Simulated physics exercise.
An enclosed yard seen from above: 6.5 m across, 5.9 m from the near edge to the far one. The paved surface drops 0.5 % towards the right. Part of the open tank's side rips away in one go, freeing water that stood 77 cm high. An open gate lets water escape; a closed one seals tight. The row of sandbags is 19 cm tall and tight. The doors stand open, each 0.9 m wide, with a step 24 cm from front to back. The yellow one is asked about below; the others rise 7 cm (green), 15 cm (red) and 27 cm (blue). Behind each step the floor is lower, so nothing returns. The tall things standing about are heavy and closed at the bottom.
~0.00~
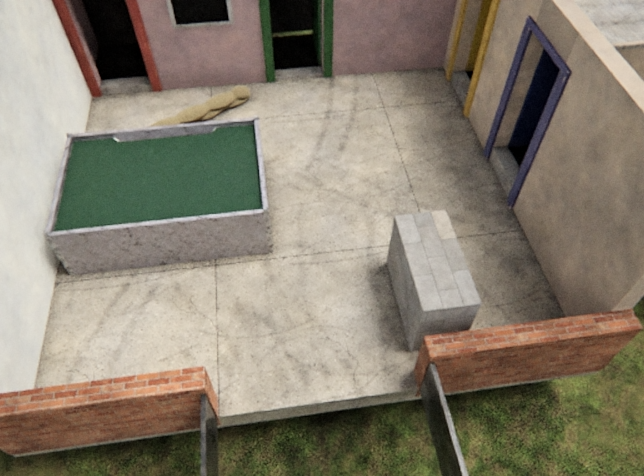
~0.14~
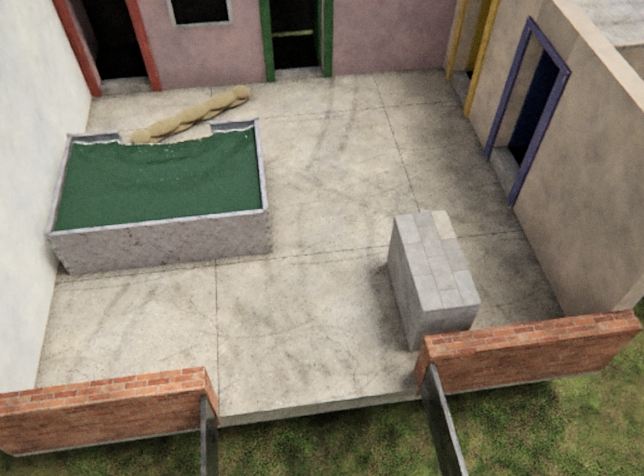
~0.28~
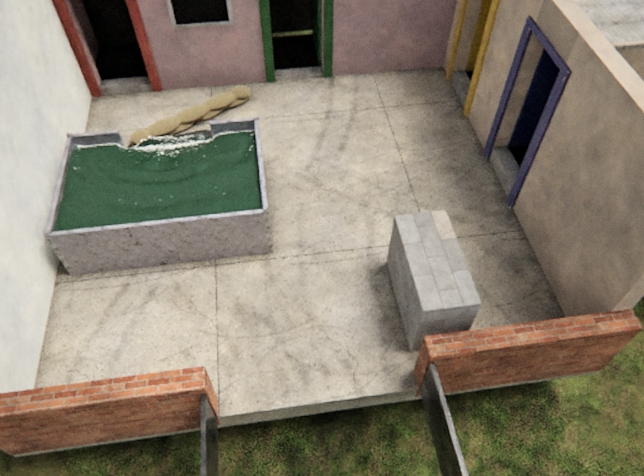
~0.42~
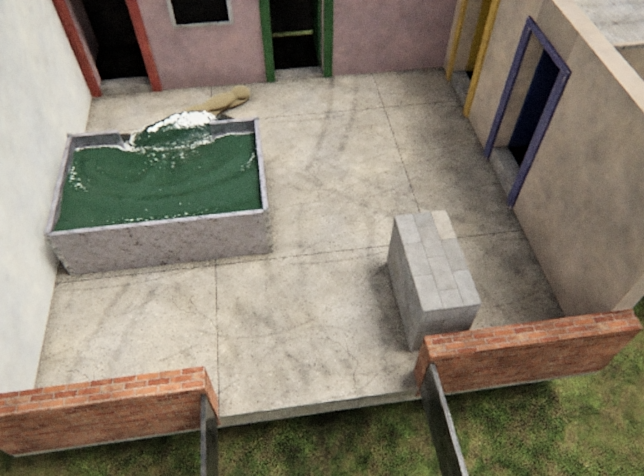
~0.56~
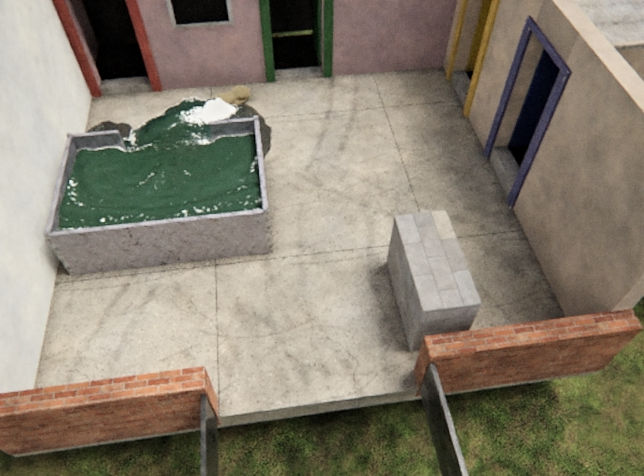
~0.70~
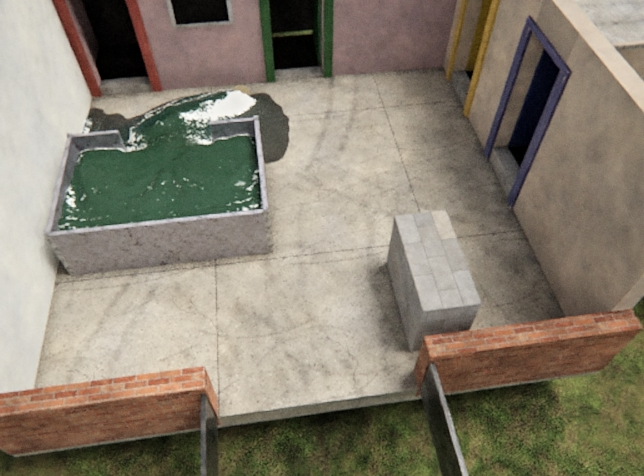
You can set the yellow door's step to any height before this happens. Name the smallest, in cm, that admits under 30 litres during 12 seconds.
Close to 26 cm is just enough.
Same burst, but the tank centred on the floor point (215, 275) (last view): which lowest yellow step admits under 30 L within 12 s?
Then roughly 22 cm.
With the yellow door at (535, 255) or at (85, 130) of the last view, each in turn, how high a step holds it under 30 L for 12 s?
Roughly 14.0 and 18 cm.
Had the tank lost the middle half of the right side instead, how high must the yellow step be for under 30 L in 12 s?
About 17 cm.
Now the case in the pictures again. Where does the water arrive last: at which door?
It is the blue one.
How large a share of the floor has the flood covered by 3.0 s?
Some 45 per cent of it.
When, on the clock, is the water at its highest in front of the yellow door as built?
Near 3.0 s.
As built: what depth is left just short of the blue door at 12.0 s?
Roughly 14.0 cm deep.
After 1.4 s water covers 25 % of the floor, deepest (50 cm) near (150, 149); it has not reached the yellow door.
After 3.0 s water covers 45 % of the floor, deepest (36 cm) near (454, 88); 31 cm at the yellow door, 26 litres in over its 21 cm step.
After 12.0 s water covers 95 % of the floor, deepest (16 cm) near (580, 346); 10 cm at the yellow door, 87 litres in over its 21 cm step.
At the yellow door as built, the water arrived by 2.2 s and peaked near 31 cm at 3.0 s.
Run again over the same 12 s with other heights there, 54 litres in over 23.5 cm, 7 litres over 32 cm. The limit of 30 litres is kept from about 26 cm up.
